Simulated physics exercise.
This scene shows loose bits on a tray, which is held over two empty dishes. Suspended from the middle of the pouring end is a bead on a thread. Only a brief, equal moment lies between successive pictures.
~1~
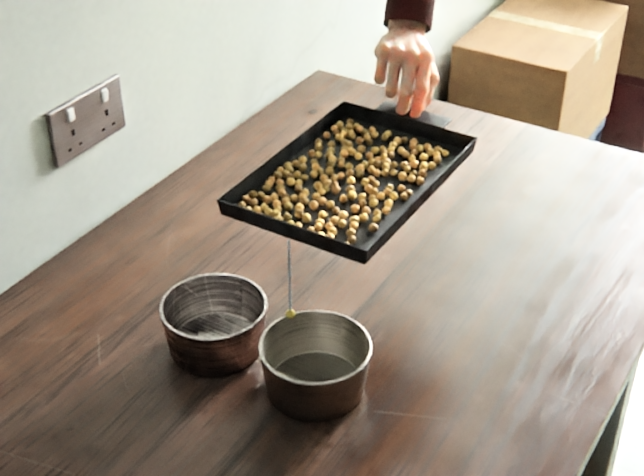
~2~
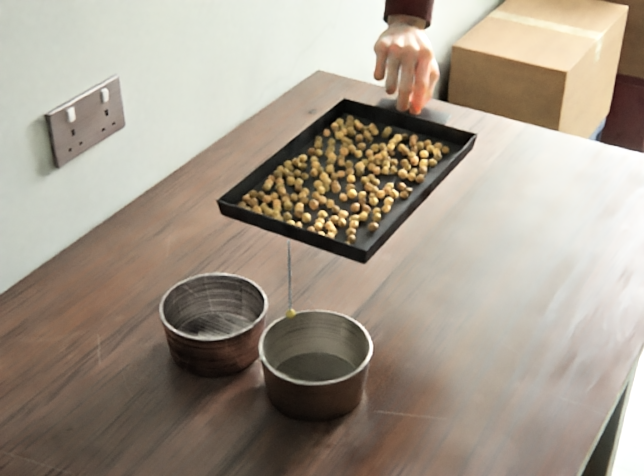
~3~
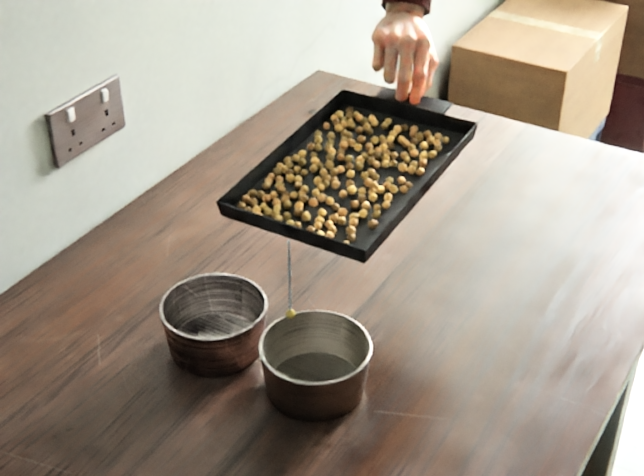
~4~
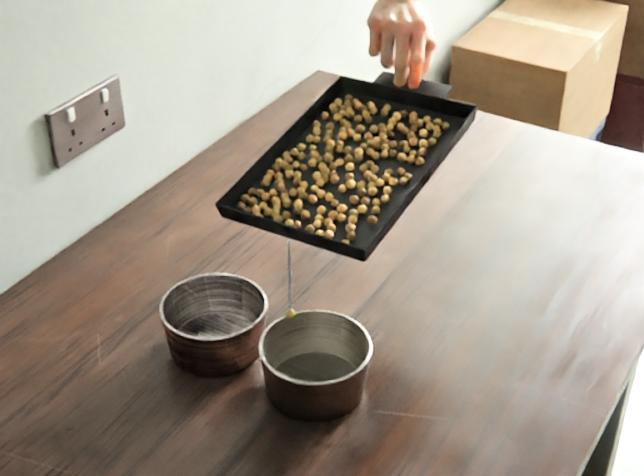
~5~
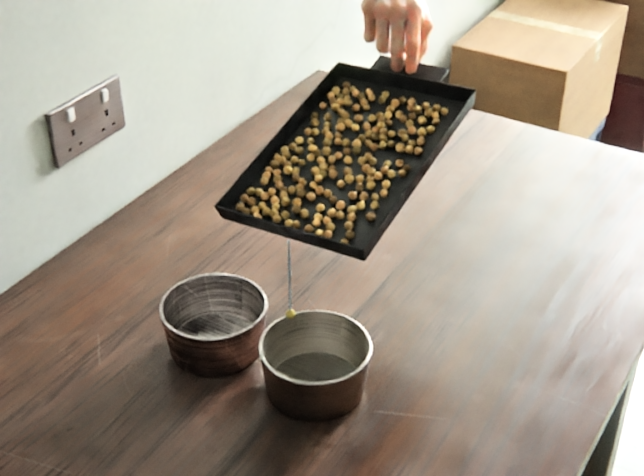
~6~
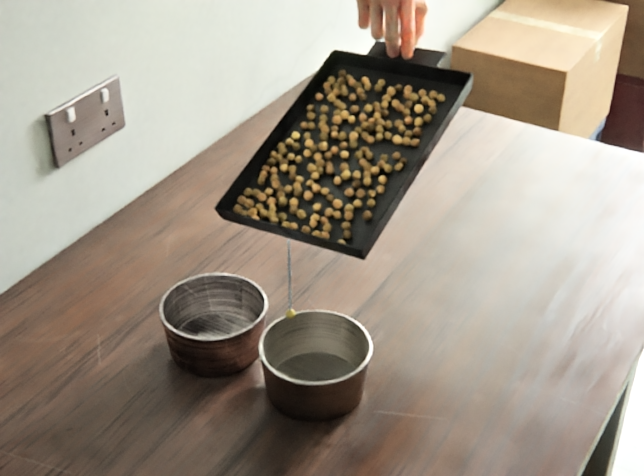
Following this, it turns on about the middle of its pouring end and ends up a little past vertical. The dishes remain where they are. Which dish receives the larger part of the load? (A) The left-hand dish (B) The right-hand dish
The answer is A.
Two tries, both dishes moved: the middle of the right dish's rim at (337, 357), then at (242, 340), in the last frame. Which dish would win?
First try: The leftmost dish. Second try: The rightmost dish.
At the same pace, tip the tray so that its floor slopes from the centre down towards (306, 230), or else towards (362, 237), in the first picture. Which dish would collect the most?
Well, the dish on the right side comes out on top first, and then the dish on the right side does.
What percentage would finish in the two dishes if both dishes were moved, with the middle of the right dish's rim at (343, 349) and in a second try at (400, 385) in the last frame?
It would be roughly 60 per cent for the first and roughly 30 per cent for the second.
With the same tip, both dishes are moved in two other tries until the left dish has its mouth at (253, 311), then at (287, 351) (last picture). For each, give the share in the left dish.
Roughly 50% on the first try and 30% on the second.
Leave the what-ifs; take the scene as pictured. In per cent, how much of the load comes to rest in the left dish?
Roughly 50 %.
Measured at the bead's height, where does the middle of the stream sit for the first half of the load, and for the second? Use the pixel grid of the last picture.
Near (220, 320) and later near (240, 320).
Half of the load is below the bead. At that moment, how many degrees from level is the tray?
110 degrees.
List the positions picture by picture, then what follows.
In the first picture, corners of the pouring end at (221, 199) and (365, 248), level; middle of the load at (341, 176), dried chickpeas; left dish at (183, 350); right dish at (286, 394); bead on its thread at (290, 314).
In the second picture, corners of the pouring end at (220, 199) and (365, 248), level; middle of the load at (341, 174).
In the third picture, corners of the pouring end at (220, 201) and (364, 248), tipped barely, lowest at the left corner; middle of the load at (341, 170).
In the fourth picture, corners of the pouring end at (219, 203) and (363, 247), tipped a little, lowest at the left corner; middle of the load at (340, 162).
In the fifth picture, corners of the pouring end at (218, 205) and (362, 247), tipped a little, lowest at the left corner; middle of the load at (338, 156).
In the sixth picture, corners of the pouring end at (217, 207) and (360, 247), tipped clearly, lowest at the left corner; middle of the load at (335, 150); left dish at (183, 350); right dish at (286, 394).
Soon after the last picture, tray tipped steeply; nearly all on the tray; a stray few in the air.
A little later, tray tipped right over; most on the tray; a stray few in the right dish; a stray few in the left dish; a small part outside both; a stray few in the air.
Later still, tray tipped past a quarter turn; a small part in the right dish; about half in the left dish; about a third outside both.
At rest, tray tipped past a quarter turn; a small part in the right dish; about half in the left dish; about a third outside both.
